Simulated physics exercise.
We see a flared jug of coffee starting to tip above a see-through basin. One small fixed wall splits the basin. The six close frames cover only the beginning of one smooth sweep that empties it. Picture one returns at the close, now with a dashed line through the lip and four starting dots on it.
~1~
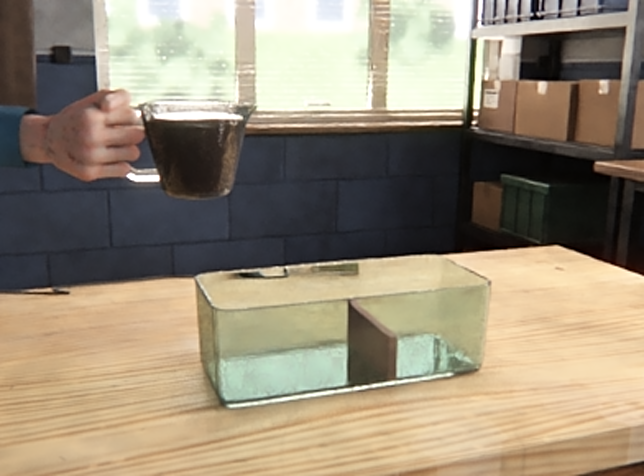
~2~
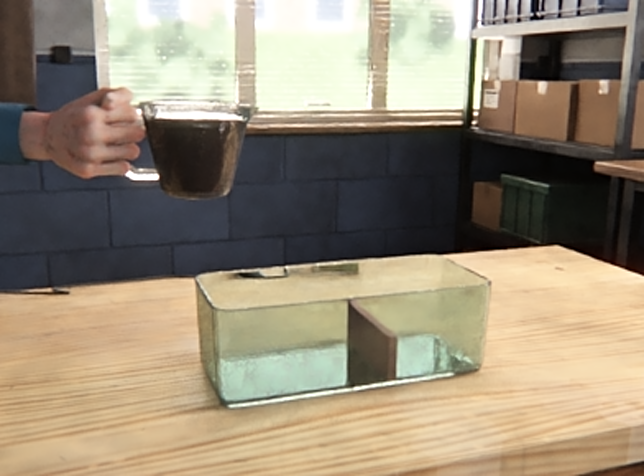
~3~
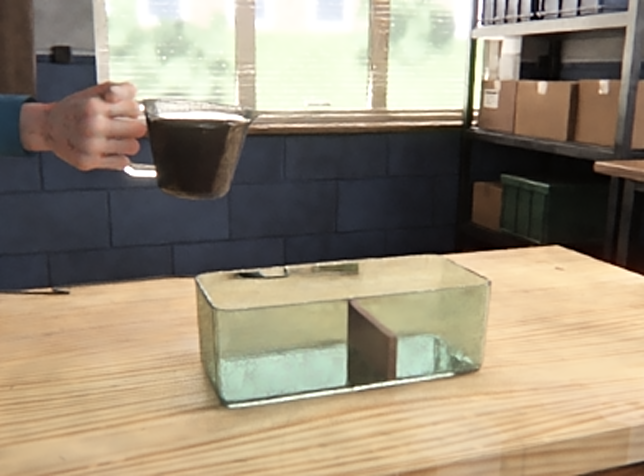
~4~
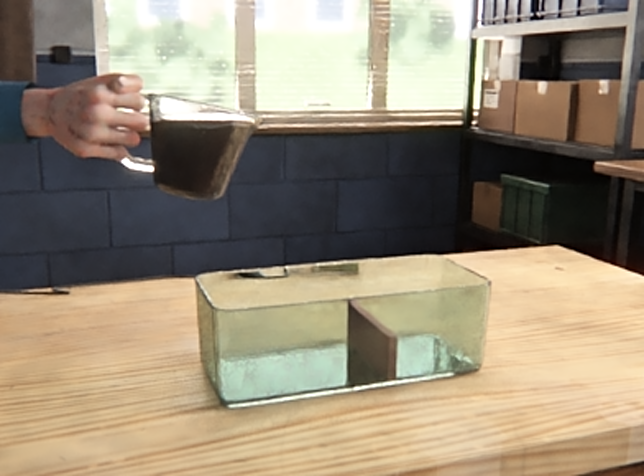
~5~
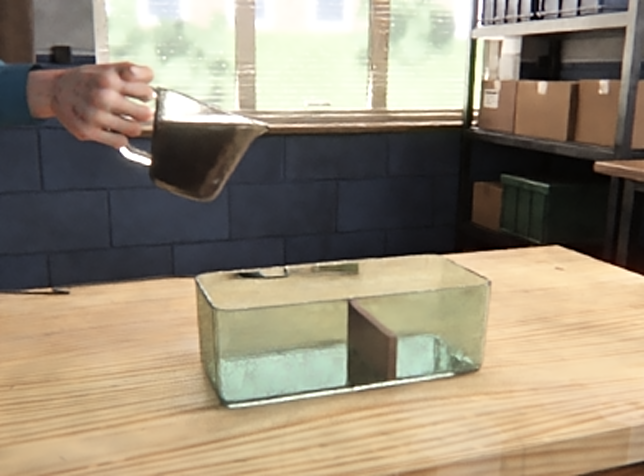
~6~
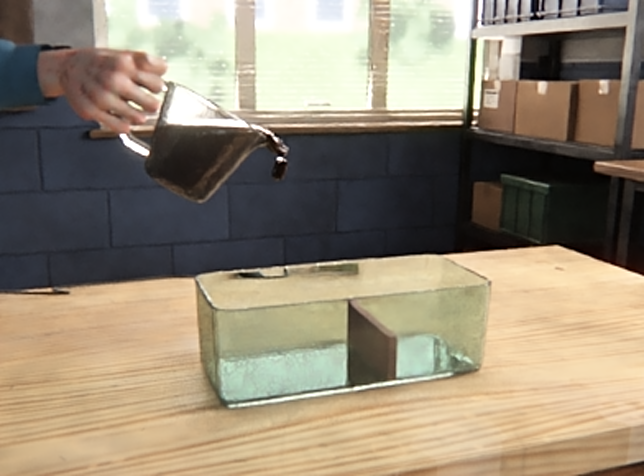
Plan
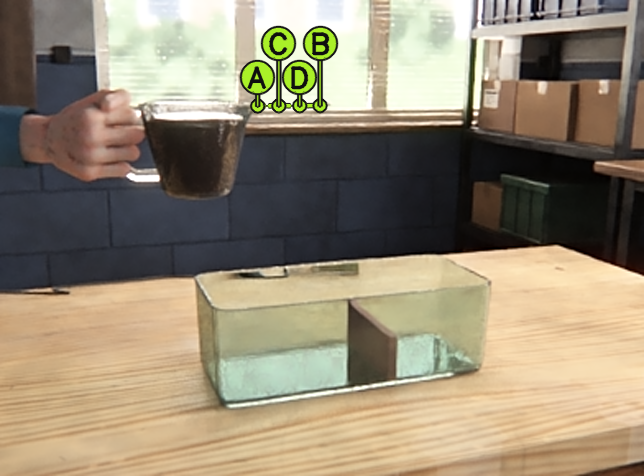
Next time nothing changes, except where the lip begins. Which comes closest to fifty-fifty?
Best: B.
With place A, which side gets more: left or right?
The left one.
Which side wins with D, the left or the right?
The left side.
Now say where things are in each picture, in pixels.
Upright, lip at (256, 106); basin from (217, 405) to (480, 367); top of the wall at (371, 317); nothing has left yet, in the first frame.
Upright, lip at (257, 107); nothing has left yet, in the second frame.
Tipped about 5°, lip at (260, 112); nothing has left yet, in the third frame.
Tipped about 12°, lip at (263, 119); nothing has left yet, in the fourth frame.
Tipped about 21°, lip at (267, 130); coffee is over the lip, down to (267, 130), in the fifth frame.
Tipped about 31°, lip at (268, 143); coffee is over the lip, down to (278, 177), in the sixth frame.
In lime, A at (257, 105); B at (320, 105); C at (278, 105); D at (299, 105).
For place A, about 95 % ends left of the wall and 3 % right of it.
For place B, about 52 % ends left of the wall and 47 % right of it.
For place C, about 94 % ends left of the wall and 3 % right of it.
For place D, about 87 % ends left of the wall and 11 % right of it.
